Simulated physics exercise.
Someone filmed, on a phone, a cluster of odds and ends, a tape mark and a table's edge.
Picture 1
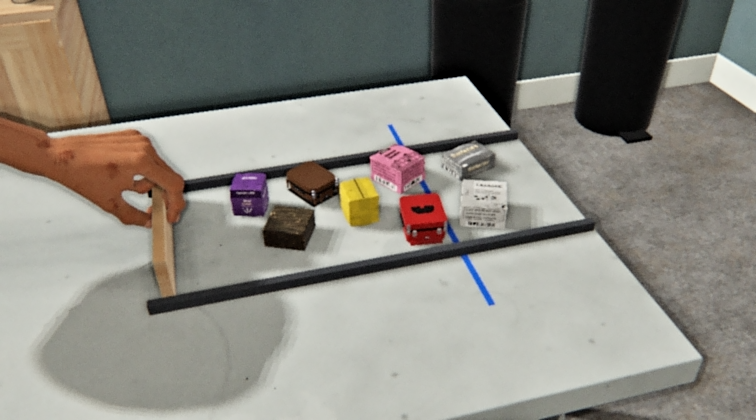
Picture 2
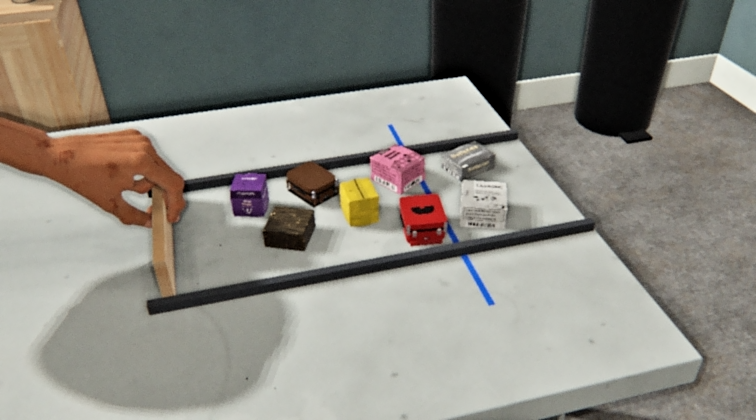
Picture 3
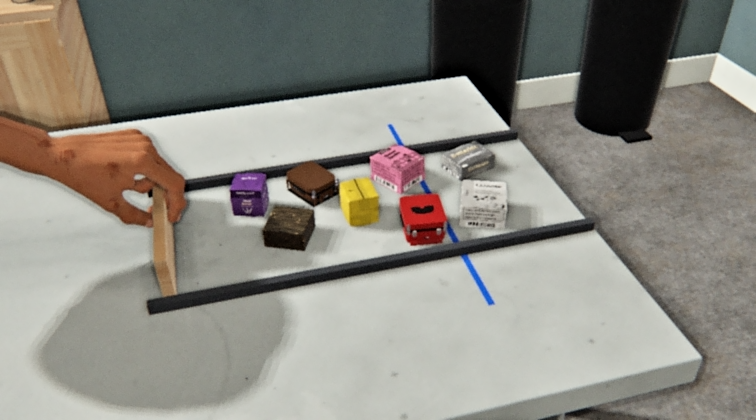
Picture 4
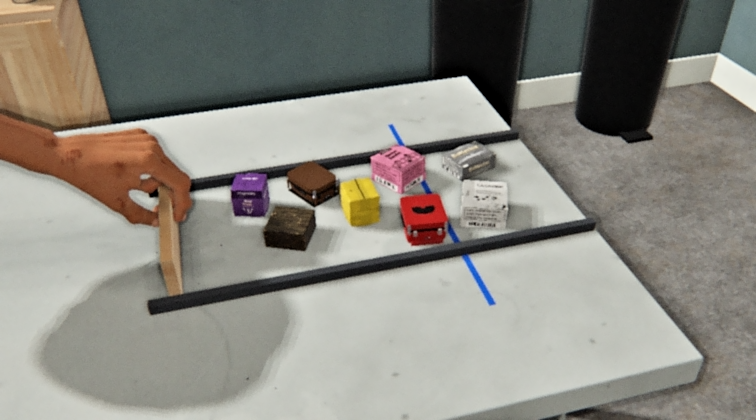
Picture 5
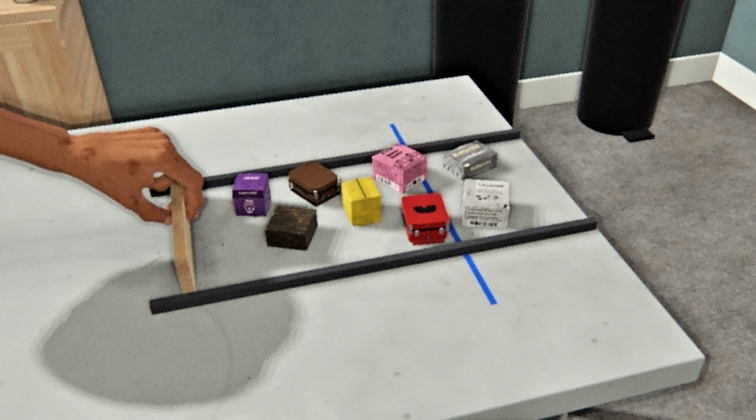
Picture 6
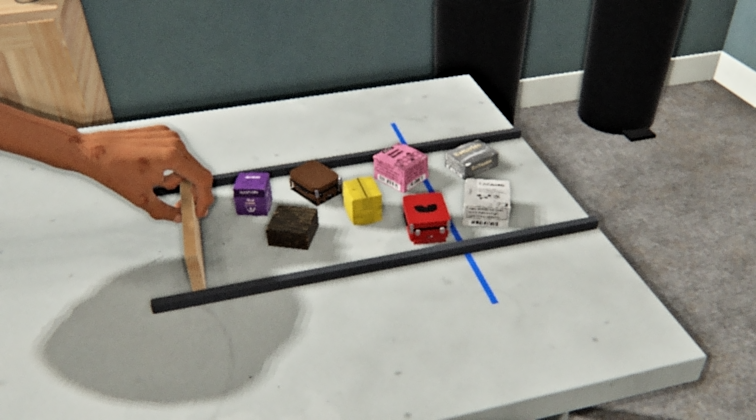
A wooden board held upright by a hand stayed put at first, then slid slightly right between two dark rails toward a cluster of colorful boxes, which sat still around a blue line.
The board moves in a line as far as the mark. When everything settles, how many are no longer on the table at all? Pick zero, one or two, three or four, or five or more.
Zero are off the table.
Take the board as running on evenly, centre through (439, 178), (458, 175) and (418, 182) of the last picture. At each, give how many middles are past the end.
In order: 1, 1, 0.
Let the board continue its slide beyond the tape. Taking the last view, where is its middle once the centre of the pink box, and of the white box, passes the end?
First near (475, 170), second near (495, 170).
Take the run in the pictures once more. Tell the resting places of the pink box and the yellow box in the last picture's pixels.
Pink box: About (501, 154); yellow box: About (487, 178).
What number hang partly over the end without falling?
Tally: 1.
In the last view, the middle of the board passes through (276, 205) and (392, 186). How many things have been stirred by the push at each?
3 and 8.
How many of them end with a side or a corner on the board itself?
3 touch it.
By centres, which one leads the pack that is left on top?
That's the grey box, it ends up nearest.
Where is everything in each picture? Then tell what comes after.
The first picture shows grey box (468, 160); white box (484, 204); pink box (398, 168); board (163, 225); tape (432, 199).
The second picture shows white box (484, 204); board (163, 225).
The third picture shows pink box (398, 168); black block (290, 228).
The fourth picture shows grey box (469, 161); yellow box (360, 202).
The fifth picture shows white box (486, 203); purple box (252, 195).
The sixth picture shows grey box (471, 159); white box (487, 202); pink box (401, 167); board (191, 220); tape (435, 197).
Early on, none off yet; grey box at rest near (471, 159); white box at rest near (487, 202); pink box at rest near (401, 167).
A while later, none off yet; grey box at rest near (471, 159); white box moving near (494, 203); pink box travelled about its own width near (433, 165).
Finally, the number that fall off is zero.
